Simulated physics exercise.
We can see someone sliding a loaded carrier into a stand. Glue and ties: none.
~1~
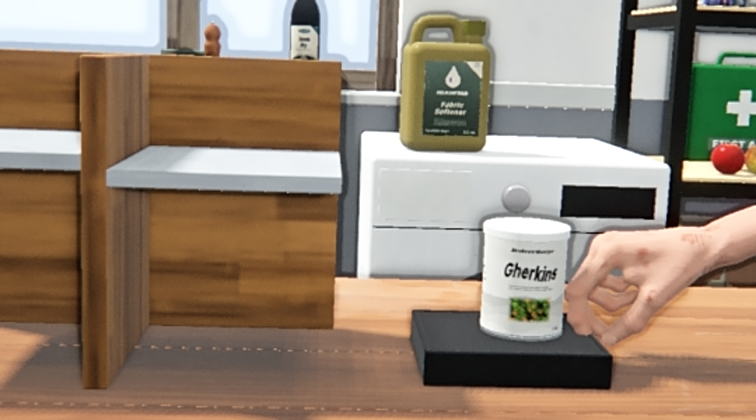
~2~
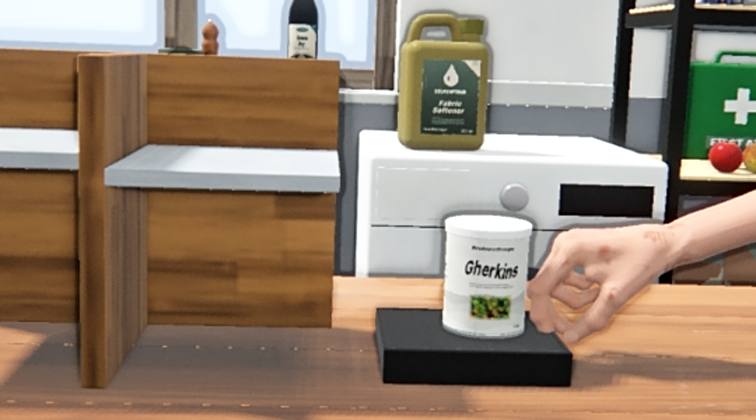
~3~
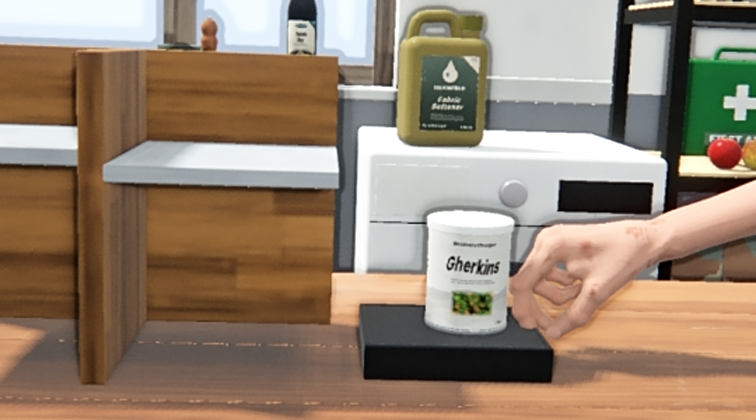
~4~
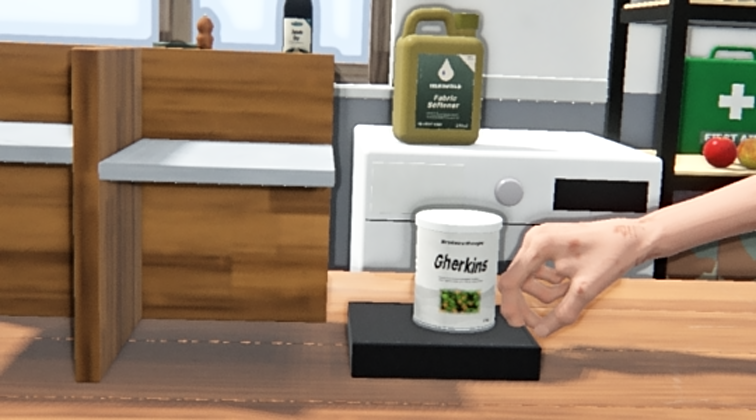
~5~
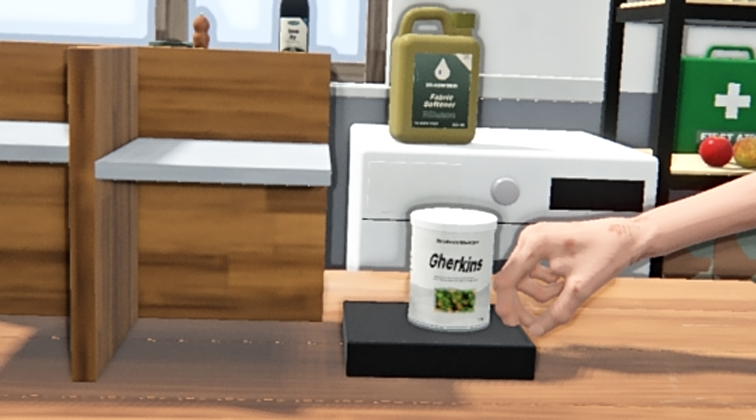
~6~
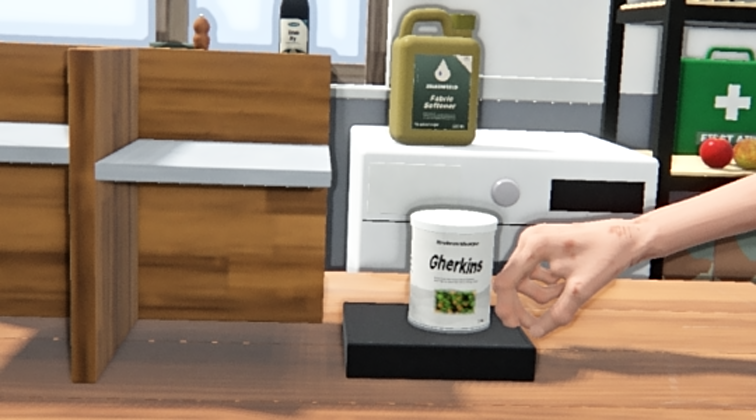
On a wooden counter, a hand slides a black tray carrying a white gherkins pot left.
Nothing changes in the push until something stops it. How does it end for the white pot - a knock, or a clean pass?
A smooth entry.
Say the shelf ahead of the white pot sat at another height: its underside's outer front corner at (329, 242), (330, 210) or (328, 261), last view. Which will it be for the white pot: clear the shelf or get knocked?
Hit, free, hit.
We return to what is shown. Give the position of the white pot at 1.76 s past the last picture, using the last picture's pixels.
(289, 267).
Then, 0.70 s later than the last frame, white pot riding along near (404, 270).
Then, 1.28 s later than the last frame, white pot riding along near (342, 268).
Then, 1.76 s later than the last frame, white pot riding along near (289, 267).
When it is over, the white pot passes below, near (255, 266).
